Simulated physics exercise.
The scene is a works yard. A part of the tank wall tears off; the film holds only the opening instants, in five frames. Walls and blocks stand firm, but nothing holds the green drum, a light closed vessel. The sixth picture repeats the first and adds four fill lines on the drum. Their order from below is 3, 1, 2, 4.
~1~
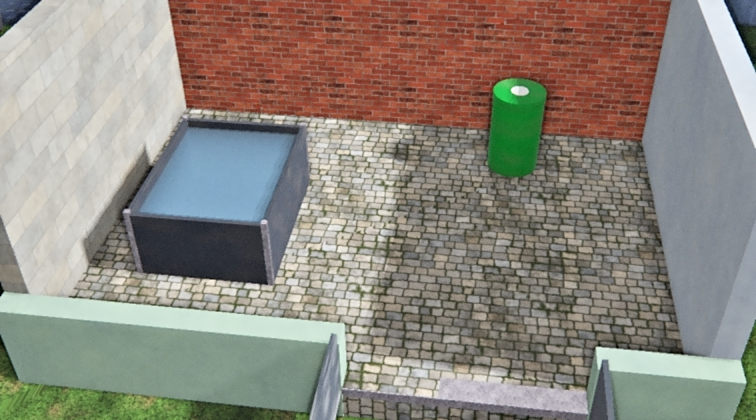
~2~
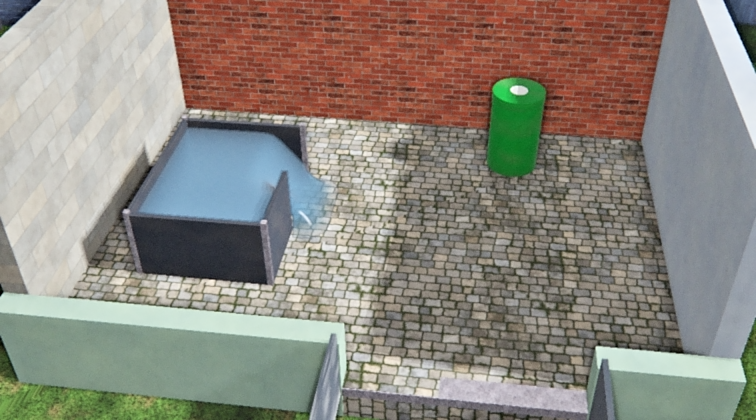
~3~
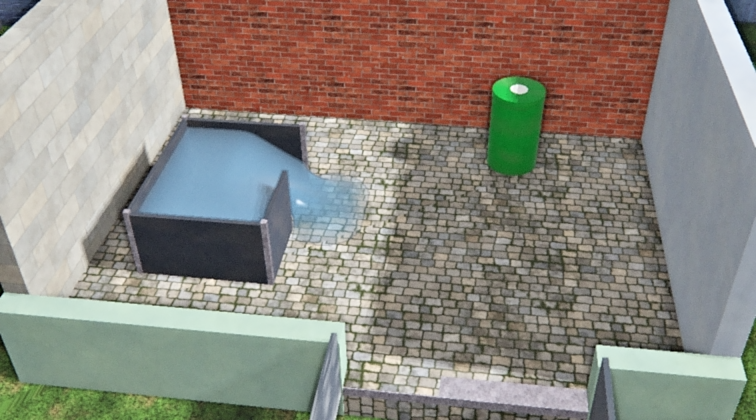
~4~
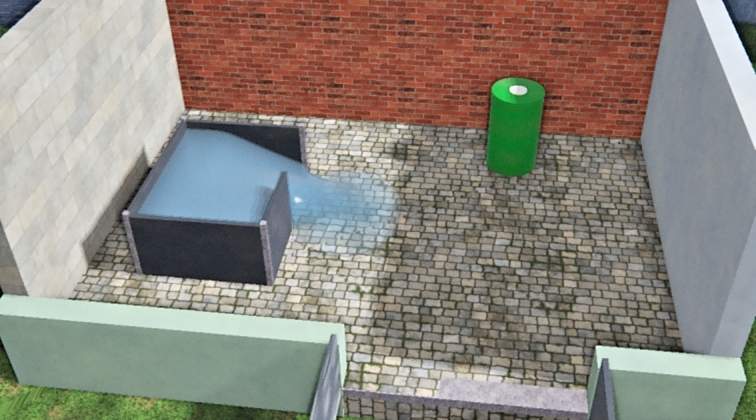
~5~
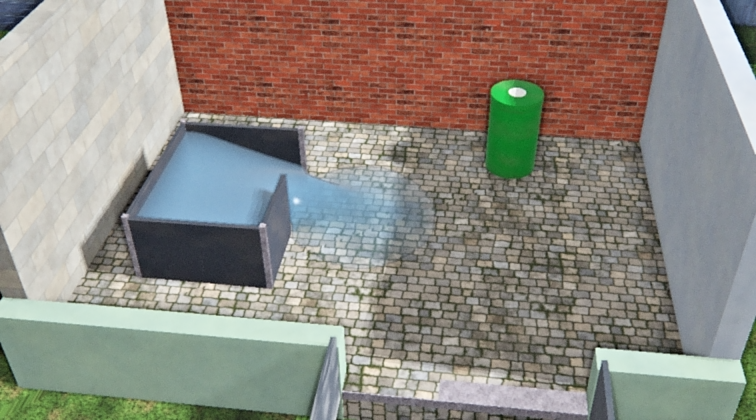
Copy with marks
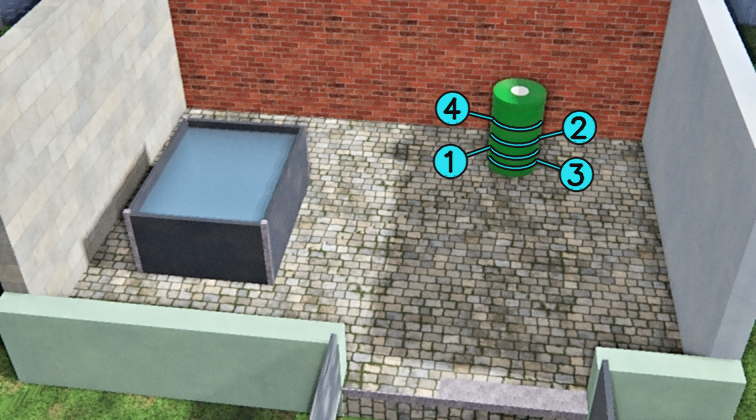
To begin with, a dark tank full of water stands at the left of a cobbled works yard, with a green drum near the brick wall. Then the tank's right side opens and water pours out through the gap, spreading rightward across the cobbles in a widening sheet while the drum stays upright.
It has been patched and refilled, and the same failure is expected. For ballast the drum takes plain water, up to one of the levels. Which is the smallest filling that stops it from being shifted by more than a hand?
The answer is mark 1.
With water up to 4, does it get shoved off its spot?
No.
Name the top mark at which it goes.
3.
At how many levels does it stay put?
Three of them.
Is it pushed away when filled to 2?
No.
On the marked copy, 1 at (513, 158); 2 at (515, 145); 3 at (512, 168); 4 at (516, 129); from the bottom up 3, 1, 2, 4.
Choosing 1, it does not move.
Choosing 2, it does not move.
Choosing 3, it is pushed about its own width away.
Choosing 4, it does not move.
